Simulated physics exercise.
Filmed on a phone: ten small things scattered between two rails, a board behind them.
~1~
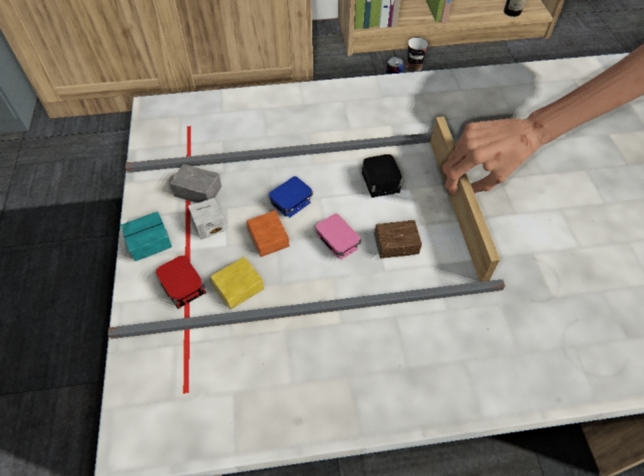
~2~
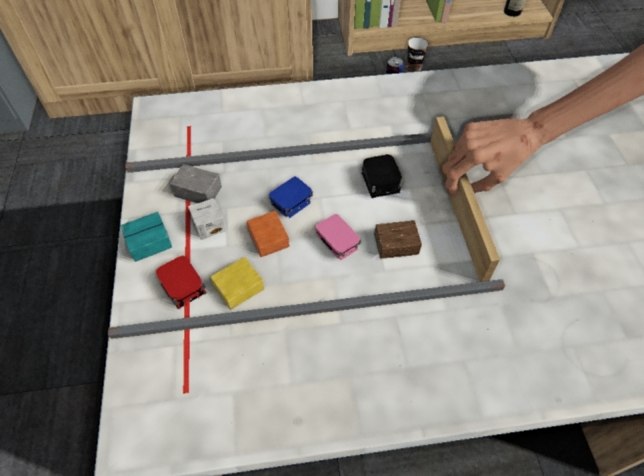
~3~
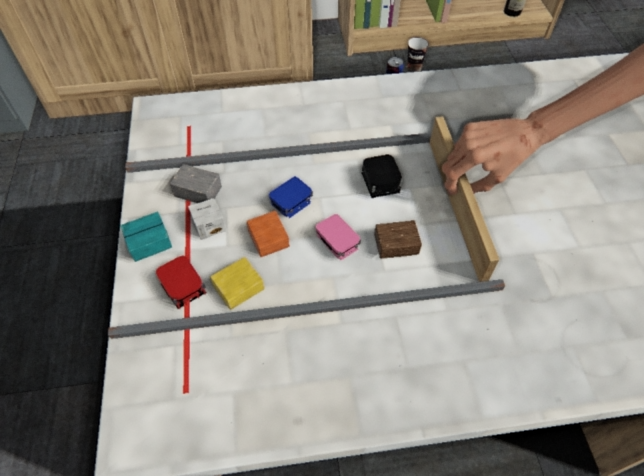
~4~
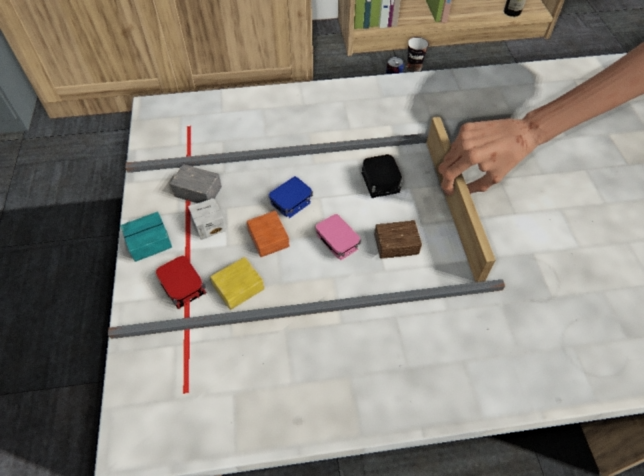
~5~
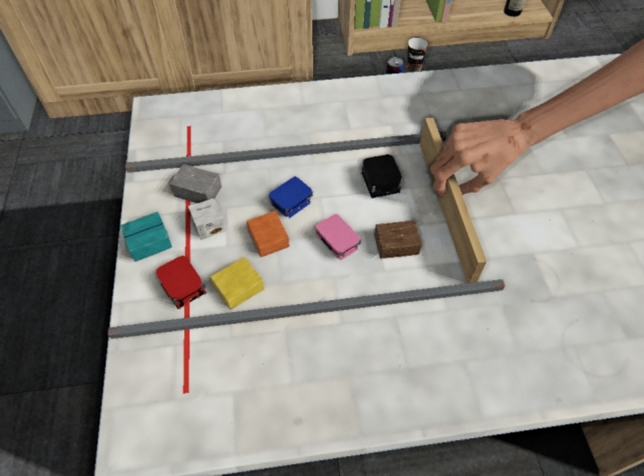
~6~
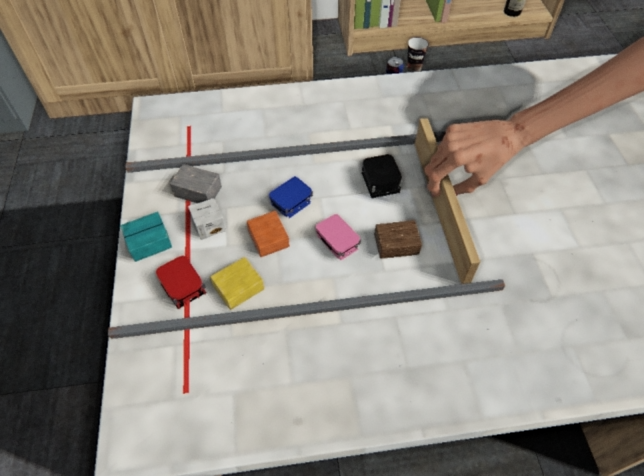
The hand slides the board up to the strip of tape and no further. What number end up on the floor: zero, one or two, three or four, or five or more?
In the end the number that fall off is three or four.
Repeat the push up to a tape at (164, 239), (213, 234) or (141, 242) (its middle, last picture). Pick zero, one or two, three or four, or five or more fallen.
In that order: Five or over; one to two; 5 or more.
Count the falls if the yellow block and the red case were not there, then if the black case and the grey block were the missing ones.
Fallen: 3, and 1 in the other try.
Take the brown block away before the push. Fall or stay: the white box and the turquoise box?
The white box goes over, the turquoise box goes over.
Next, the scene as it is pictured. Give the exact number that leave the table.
Exactly 3.
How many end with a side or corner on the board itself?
The number is 3.
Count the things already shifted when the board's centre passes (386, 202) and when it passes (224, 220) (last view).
At the one place 3, at the other 10.
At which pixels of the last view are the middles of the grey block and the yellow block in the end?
The grey block stops around (141, 180); the yellow block around (168, 301).
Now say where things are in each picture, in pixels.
In the first frame, turquoise box (147, 236); red case (181, 282); grey block (196, 185); board (461, 194); tape (188, 236).
In the second frame, red case (181, 282); white box (208, 219).
In the third frame, grey block (196, 185); orange block (268, 234).
In the fourth frame, turquoise box (147, 236); blue case (291, 198).
In the fifth frame, red case (181, 282); pink case (337, 238).
In the sixth frame, turquoise box (147, 236); red case (181, 282); grey block (196, 185); board (444, 196); tape (188, 236).
Early on, none off yet; turquoise box at rest near (147, 236); red case at rest near (181, 282); grey block at rest near (196, 185).
Finally, the number that fall off is three or four; lost, orange block, white box and turquoise box.
